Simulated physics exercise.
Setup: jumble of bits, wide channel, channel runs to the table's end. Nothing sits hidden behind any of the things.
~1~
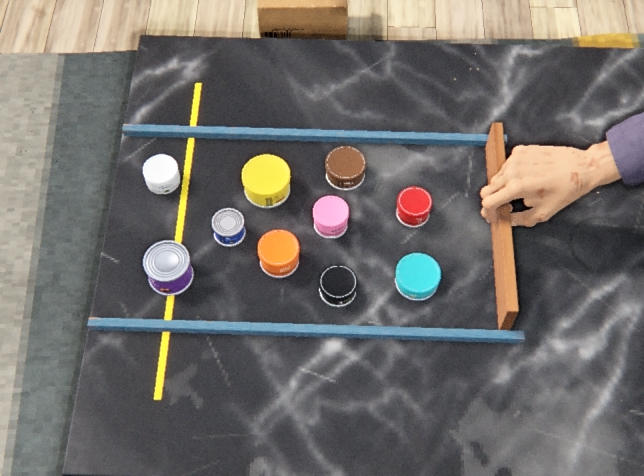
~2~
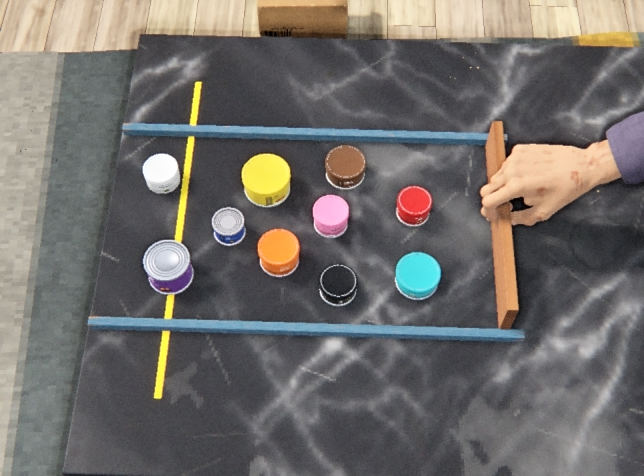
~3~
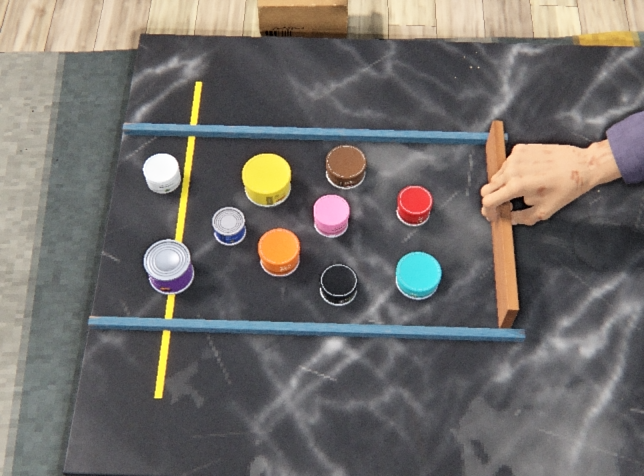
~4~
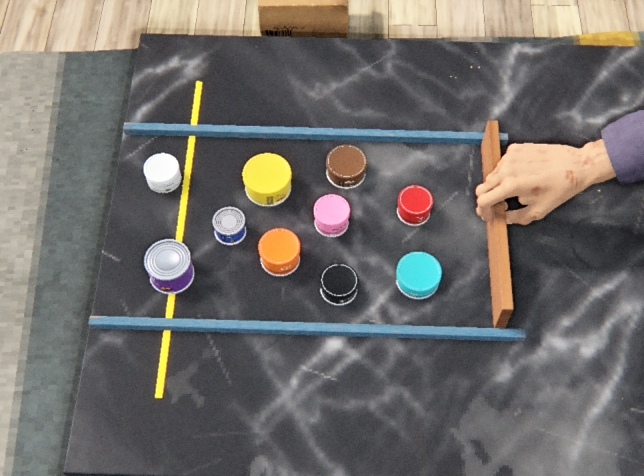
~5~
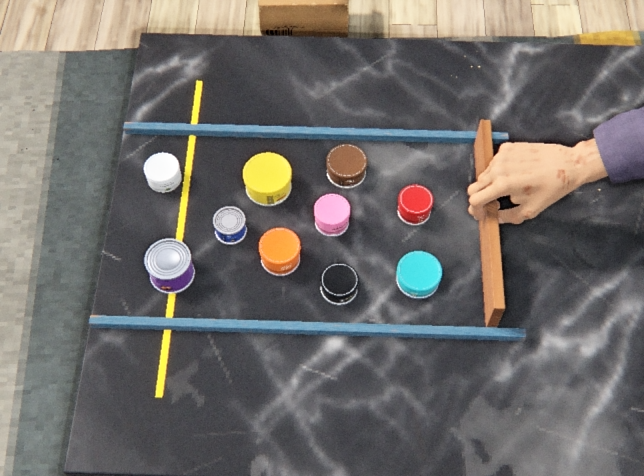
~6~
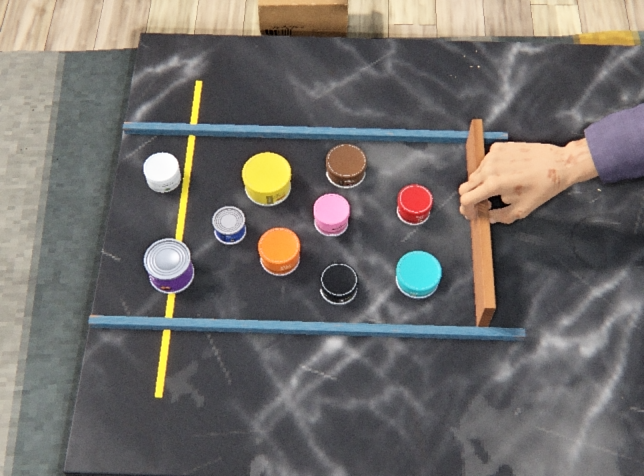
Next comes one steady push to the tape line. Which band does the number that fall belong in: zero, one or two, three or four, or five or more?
It belongs in the one or two band.
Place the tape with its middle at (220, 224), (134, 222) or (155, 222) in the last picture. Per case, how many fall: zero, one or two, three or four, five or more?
In order: Not one, five or over, at least five.
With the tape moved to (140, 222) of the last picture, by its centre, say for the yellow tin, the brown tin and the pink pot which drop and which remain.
The yellow tin? It does not stay. The brown tin? It is safe. The pink pot? It is safe.
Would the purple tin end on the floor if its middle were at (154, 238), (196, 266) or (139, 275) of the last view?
Purple tin: Goes down; stays put; stays put.
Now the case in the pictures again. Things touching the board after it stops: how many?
Contact count: 5.
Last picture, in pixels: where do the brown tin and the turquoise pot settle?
First (169, 153), then (153, 263).
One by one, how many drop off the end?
Result: A total of 1.
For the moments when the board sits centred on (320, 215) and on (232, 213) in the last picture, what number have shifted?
7 at one spot and 10 at the other.
Soon after, none off yet; white tub at rest near (163, 173); purple tin at rest near (170, 267); blue pot at rest near (230, 226).
After that, none off yet; white tub displaced a little near (146, 170); purple tin moving near (164, 270); blue pot displaced well along near (165, 210).
In the end, the number that fall off is one or two; gone, white tub.
